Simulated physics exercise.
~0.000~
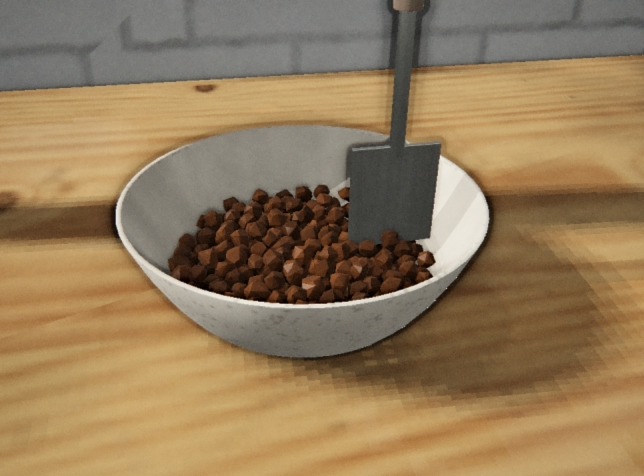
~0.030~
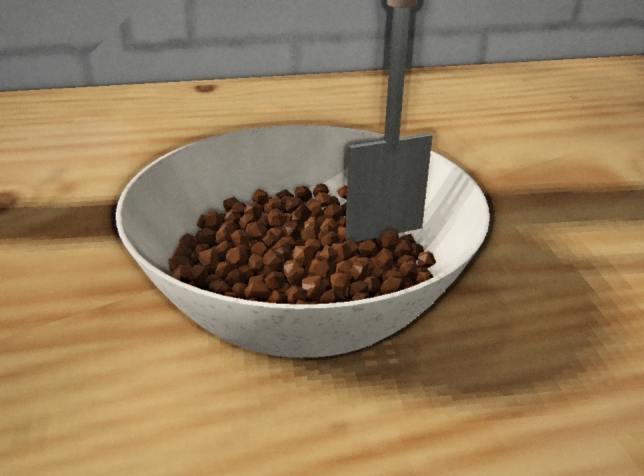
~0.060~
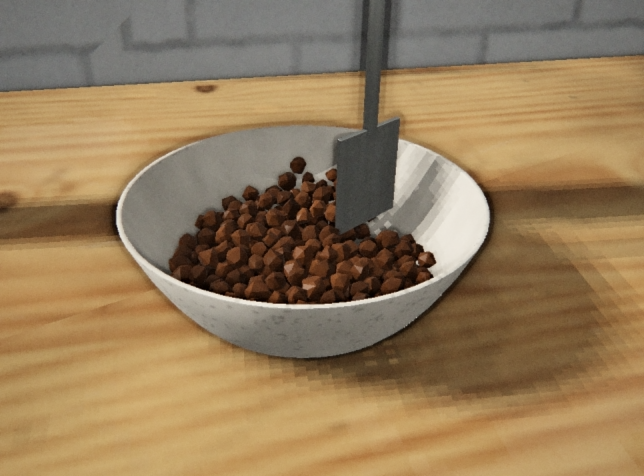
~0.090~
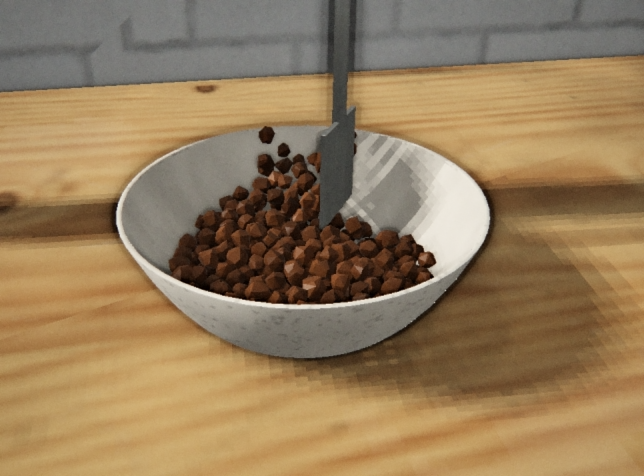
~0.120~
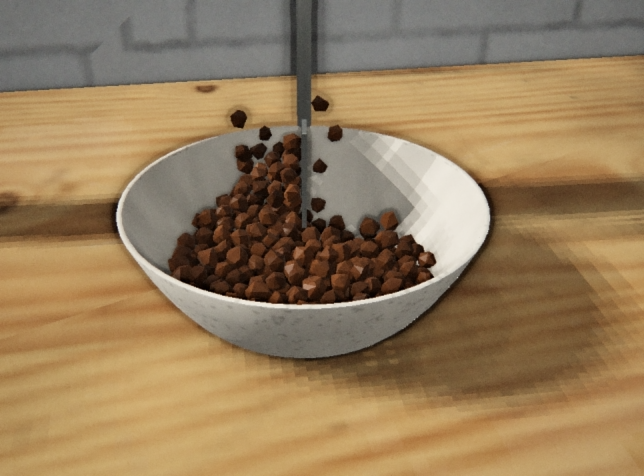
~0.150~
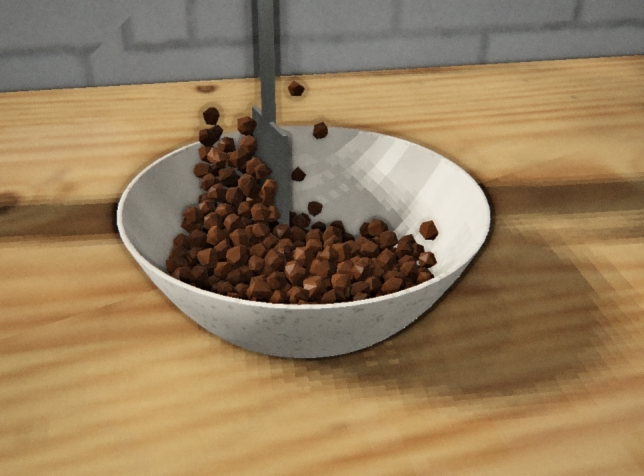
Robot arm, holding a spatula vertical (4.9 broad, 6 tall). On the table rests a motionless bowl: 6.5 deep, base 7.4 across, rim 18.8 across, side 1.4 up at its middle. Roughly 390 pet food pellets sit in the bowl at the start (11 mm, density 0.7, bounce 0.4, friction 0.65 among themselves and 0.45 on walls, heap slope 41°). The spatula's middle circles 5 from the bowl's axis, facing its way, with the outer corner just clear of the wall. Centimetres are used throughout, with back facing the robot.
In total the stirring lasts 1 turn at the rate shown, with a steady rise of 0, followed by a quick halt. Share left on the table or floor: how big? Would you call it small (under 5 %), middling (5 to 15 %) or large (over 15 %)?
I would call it large.
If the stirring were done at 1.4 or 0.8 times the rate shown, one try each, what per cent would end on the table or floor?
It would be some 30 and 15 percent respectively.
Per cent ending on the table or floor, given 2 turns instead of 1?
Roughly 40 per cent.
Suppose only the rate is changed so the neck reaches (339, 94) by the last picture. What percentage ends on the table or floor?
Roughly 10 per cent.
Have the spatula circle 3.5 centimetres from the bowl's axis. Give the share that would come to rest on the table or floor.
Then some 15 percent.
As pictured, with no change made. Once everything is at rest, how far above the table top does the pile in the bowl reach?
6.5 cm or so.
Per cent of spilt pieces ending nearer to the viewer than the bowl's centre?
Close to 60 percent, I reckon.
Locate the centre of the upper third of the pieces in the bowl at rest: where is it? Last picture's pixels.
I'd put it at about (334, 205).
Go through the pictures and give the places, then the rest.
In the first picture, spatula neck at (399, 119), 0° round; upper third of the load around (296, 252), from x 180 to 425, top at y 195; 391 in the bowl.
In the second picture, spatula neck at (394, 113), 9° round; upper third of the load around (297, 252), from x 180 to 425, top at y 190.
In the third picture, spatula neck at (372, 102), 32° round; upper third of the load around (295, 244), from x 180 to 425, top at y 165.
In the fourth picture, spatula neck at (340, 94), 55° round; upper third of the load around (288, 244), from x 180 to 425, top at y 135.
In the fifth picture, spatula neck at (304, 92), 79° round; upper third of the load around (275, 233), from x 180 to 425, top at y 105; 390 in the bowl, 1 in flight or on the tool.
In the sixth picture, spatula neck at (268, 94), 103° round; upper third of the load around (250, 231), from x 180 to 430, top at y 90; 389 in the bowl, 2 in flight or on the tool.
By 0.27 s, 199° round, highest piece 9 above the table; 368 in the bowl, 2 on the table or floor, 21 in flight or on the tool.
By 0.39 s, 296° round, highest piece 11 above the table; 341 in the bowl, 28 on the table or floor, 22 in flight or on the tool.
By 0.65 s, 0° round, highest piece 7 above the table; 305 in the bowl, 85 on the table or floor, 1 in flight or on the tool.
By 1.35 s, 0° round, highest piece 6 above the table; 305 in the bowl, 86 on the table or floor.
Final count, 305 in the bowl, 86 on the table or floor. That is 22 % on the table or floor.
